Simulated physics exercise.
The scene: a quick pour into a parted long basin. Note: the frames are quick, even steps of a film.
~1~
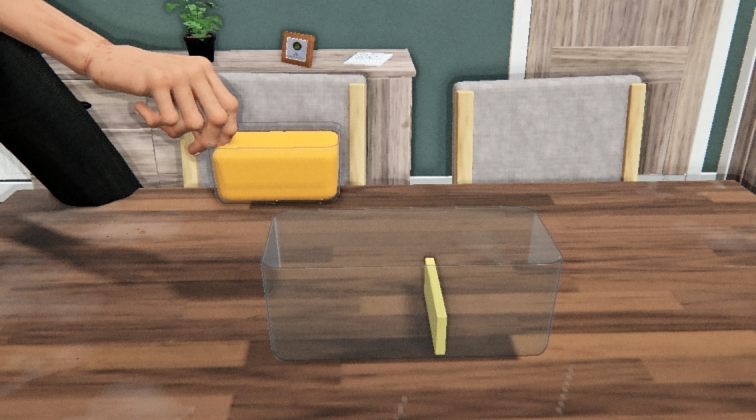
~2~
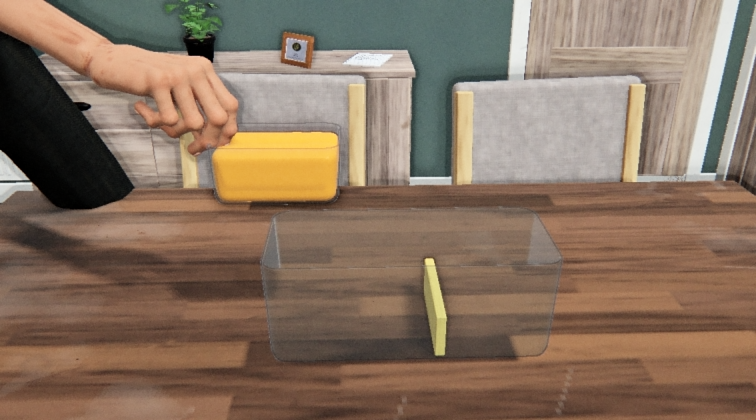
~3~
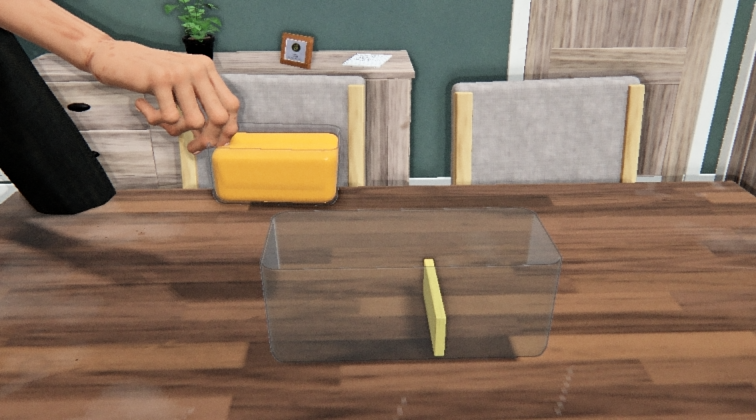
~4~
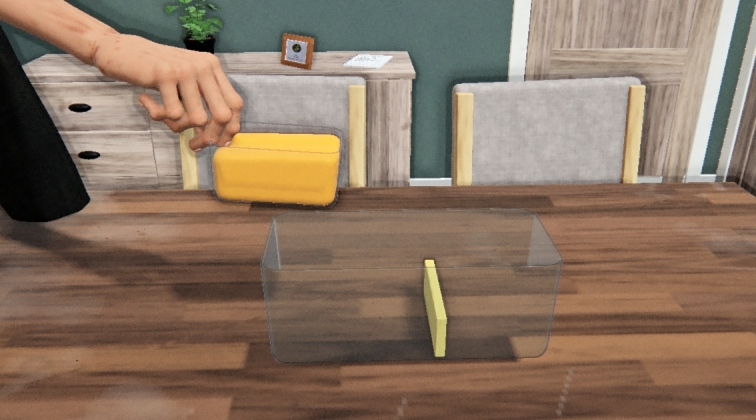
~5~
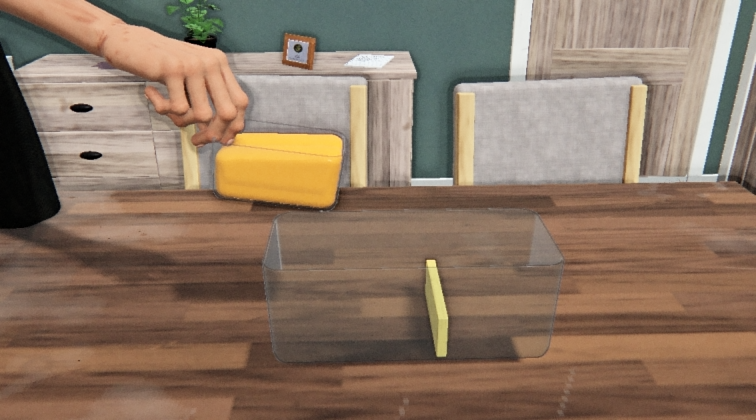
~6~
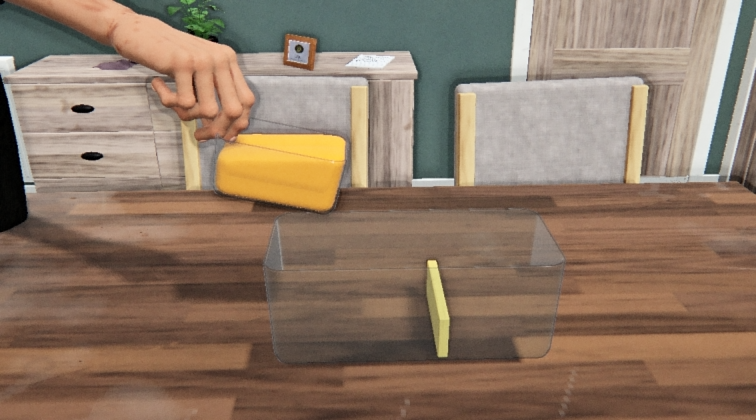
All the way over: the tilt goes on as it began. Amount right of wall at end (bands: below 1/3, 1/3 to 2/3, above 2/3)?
Falls short of a third.
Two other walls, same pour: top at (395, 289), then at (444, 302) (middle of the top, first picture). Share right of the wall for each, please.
I'd expect near 55 percent the first time and near 10 percent the next.
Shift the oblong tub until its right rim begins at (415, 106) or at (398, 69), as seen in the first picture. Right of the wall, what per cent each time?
First about 80, then 75 per cent.
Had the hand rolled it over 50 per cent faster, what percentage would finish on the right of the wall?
Something like 0 percent.
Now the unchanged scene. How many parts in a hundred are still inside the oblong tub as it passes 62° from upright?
40 per cent, roughly.
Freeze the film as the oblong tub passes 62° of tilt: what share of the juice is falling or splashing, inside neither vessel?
Roughly 25 percent.
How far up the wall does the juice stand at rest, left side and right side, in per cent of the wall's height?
Near 40 in a hundred to the left, 0 to the right.
A moment on, the oblong tub is tipped part way and 42 per cent is still to pour, 32 is left of the wall and 0 right of it.
Next, the oblong tub is tipped on its side and 9 per cent is still to pour, 87 is left of the wall and 1 right of it.
Then the oblong tub is tipped right over and 0 per cent is still to pour, 98 is left of the wall and 1 right of it.
Later the oblong tub is tipped right over and 0 per cent is still to pour, 99 is left of the wall and 1 right of it.
In the end 99 per cent lies left of the wall, 1 right of it and 0 outside.
